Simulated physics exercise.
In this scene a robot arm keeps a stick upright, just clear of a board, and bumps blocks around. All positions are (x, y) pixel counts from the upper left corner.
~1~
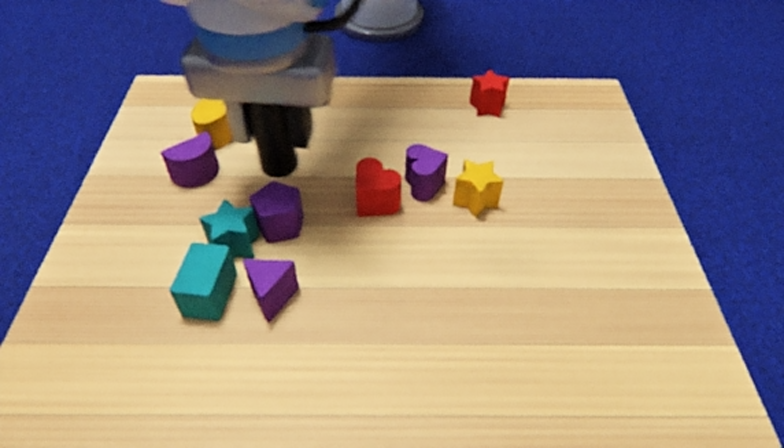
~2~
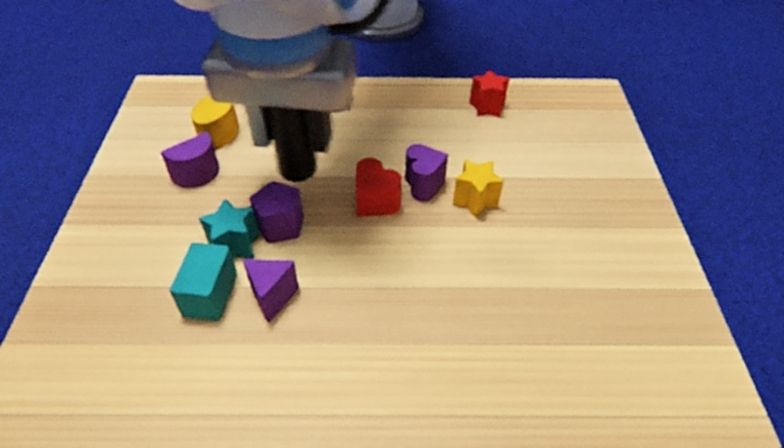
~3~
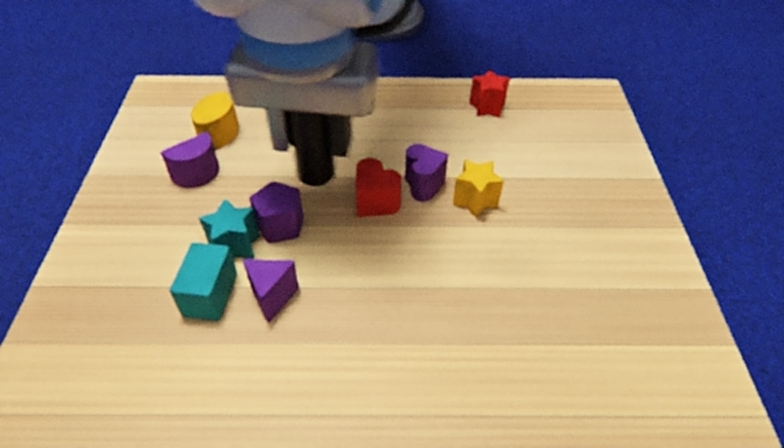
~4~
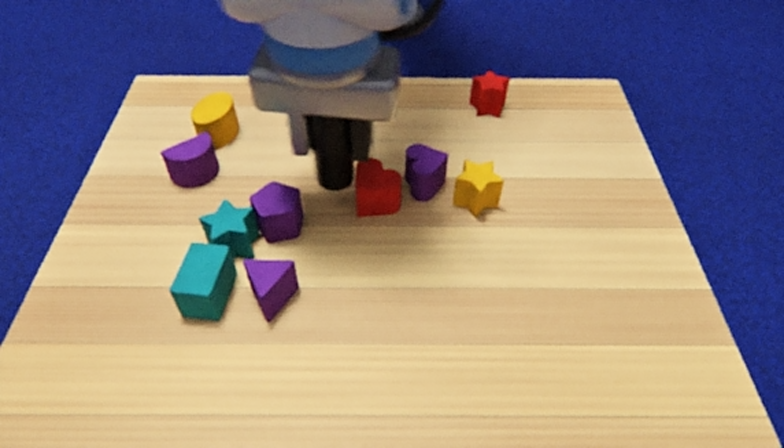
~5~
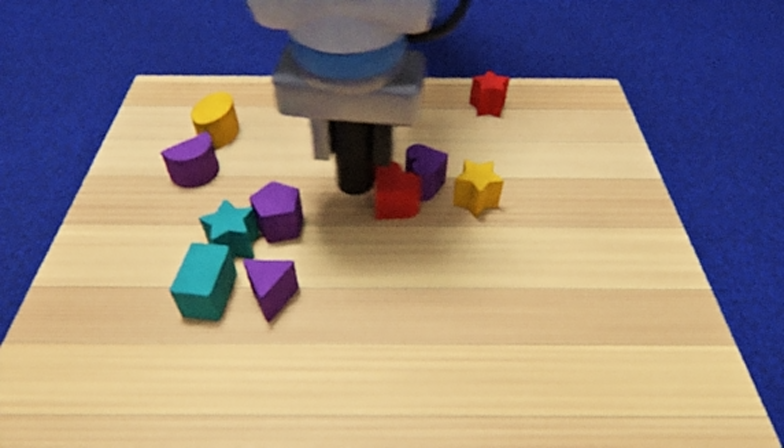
On a pale wooden board over a blue surface, a robot arm holds a dark stick among scattered red, purple, yellow and teal blocks. The stick moves right, past the purple pentagonal block, while the blocks stay still. It then reaches the red heart and pushes it slightly right, beside the purple heart.
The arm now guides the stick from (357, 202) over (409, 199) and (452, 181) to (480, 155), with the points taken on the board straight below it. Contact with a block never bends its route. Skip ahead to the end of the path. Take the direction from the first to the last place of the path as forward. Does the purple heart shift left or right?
Slides left.
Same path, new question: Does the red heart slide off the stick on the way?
Yes, that is how it ends up.
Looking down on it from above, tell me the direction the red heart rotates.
It turns round clockwise.
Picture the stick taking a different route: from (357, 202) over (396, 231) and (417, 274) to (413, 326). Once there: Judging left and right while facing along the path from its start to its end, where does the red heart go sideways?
The shift is to the left of that direction.
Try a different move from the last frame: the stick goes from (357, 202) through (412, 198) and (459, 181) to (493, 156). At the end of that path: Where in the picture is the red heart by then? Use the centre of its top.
The answer is (461, 189).
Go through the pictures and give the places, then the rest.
The first picture shows stick's lower end at (280, 165); purple pentagonal block at (275, 198); red heart at (375, 175); purple heart at (425, 157); yellow star block at (480, 173).
The second picture shows stick at (298, 169); blocks still.
The third picture shows stick at (317, 173); blocks still.
The fourth picture shows stick at (336, 178); blocks still.
The fifth picture shows stick at (356, 182); purple pentagonal block at (275, 198); red heart at (395, 178); purple heart at (425, 157); yellow star block at (480, 173).
What follows on the original path. One third of the way, stick at (411, 178); red heart at (446, 186), turned 20° clockwise; purple heart at (447, 157), turned 65° anticlockwise; yellow star block at (482, 172).
Two thirds of the way, stick at (454, 160); red heart at (461, 188), turned 50° clockwise; purple heart at (474, 136), turned 35° anticlockwise; yellow star block at (491, 171), turned 25° clockwise.
At the end, stick at (484, 135); purple pentagonal block still; red heart at (461, 188), turned 50° clockwise; purple heart at (501, 112), turned 40° anticlockwise; yellow star block at (491, 171), turned 25° clockwise.
